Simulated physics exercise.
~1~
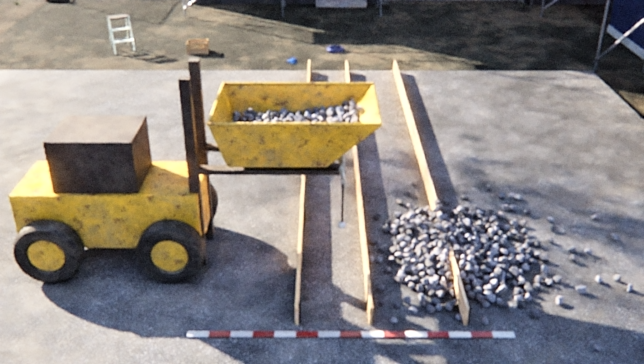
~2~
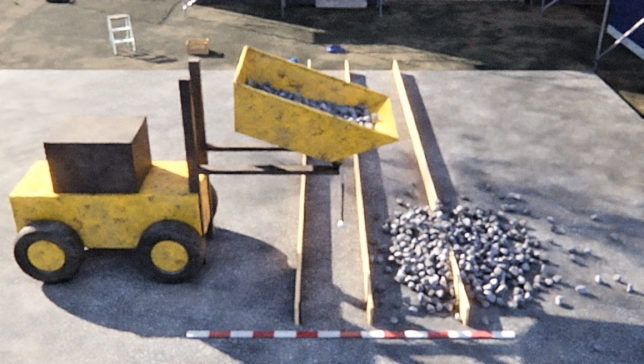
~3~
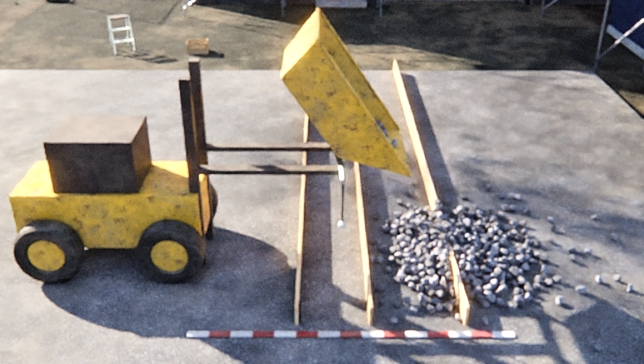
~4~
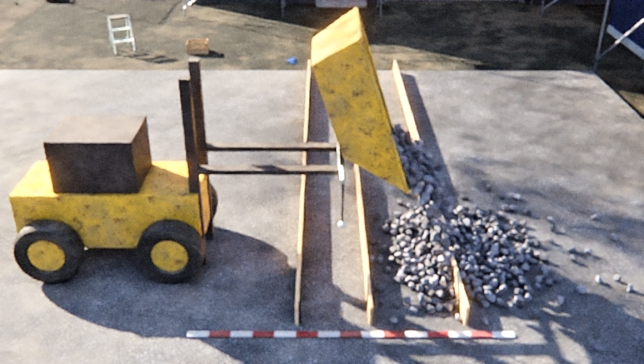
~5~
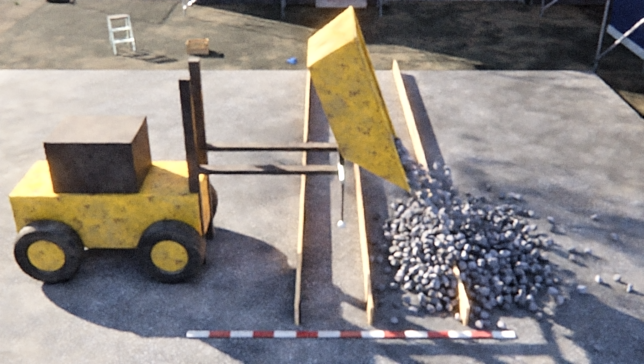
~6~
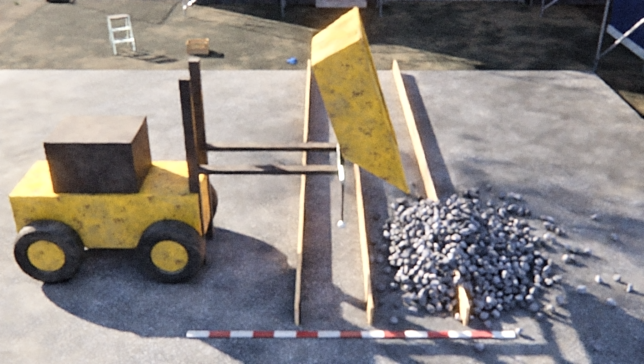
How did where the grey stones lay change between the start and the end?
At first some of the stones were up in the yellow skip and the rest lay in a pile on the right. By the end they were farther right and lower overall, gathered in one bigger heap around the farthest board.
